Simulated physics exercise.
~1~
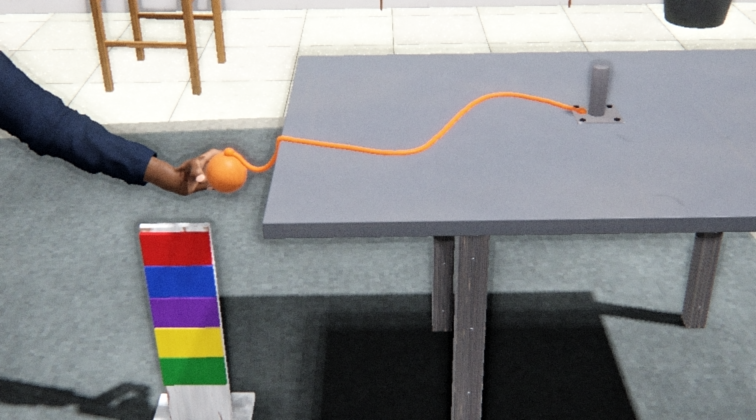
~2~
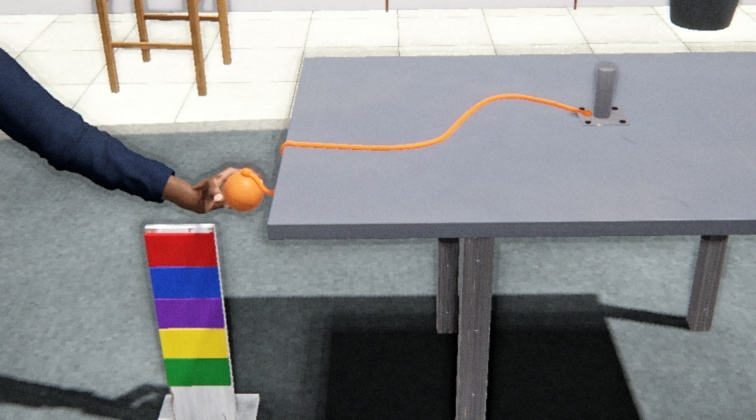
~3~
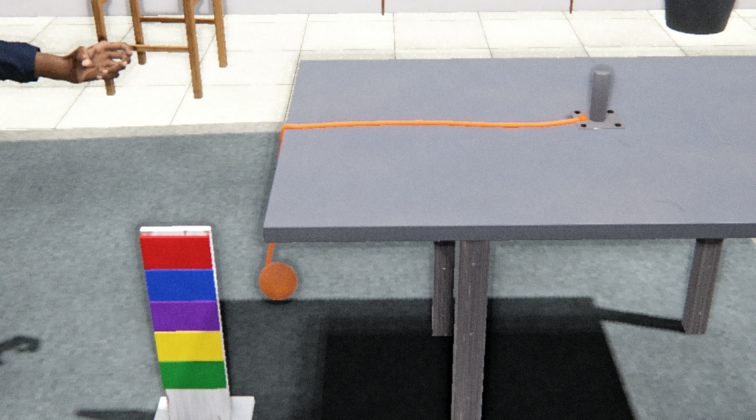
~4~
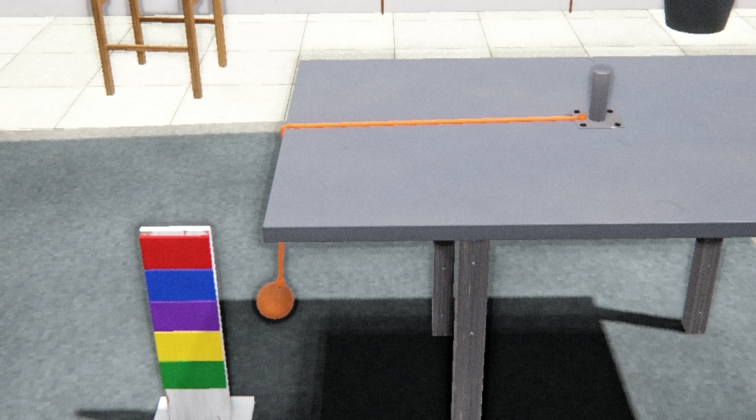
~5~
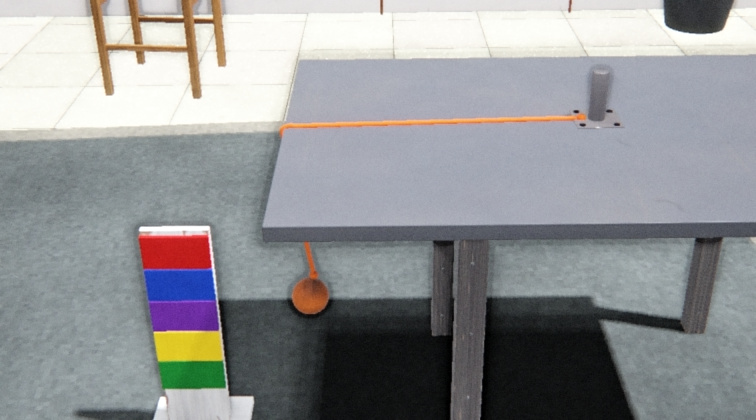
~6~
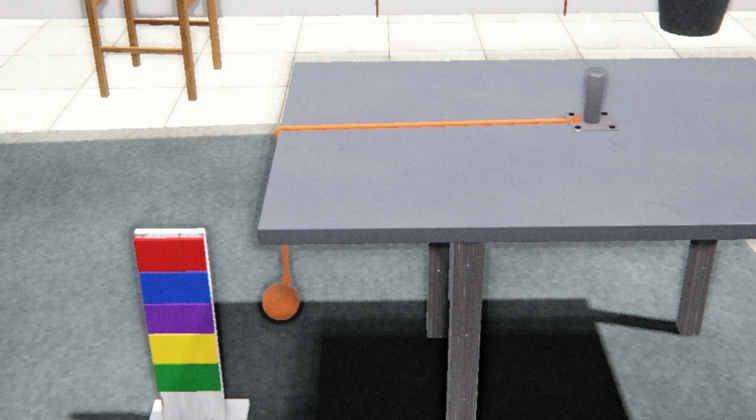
An orange ball on a cord is released, drops, swings, and hangs level with purple.
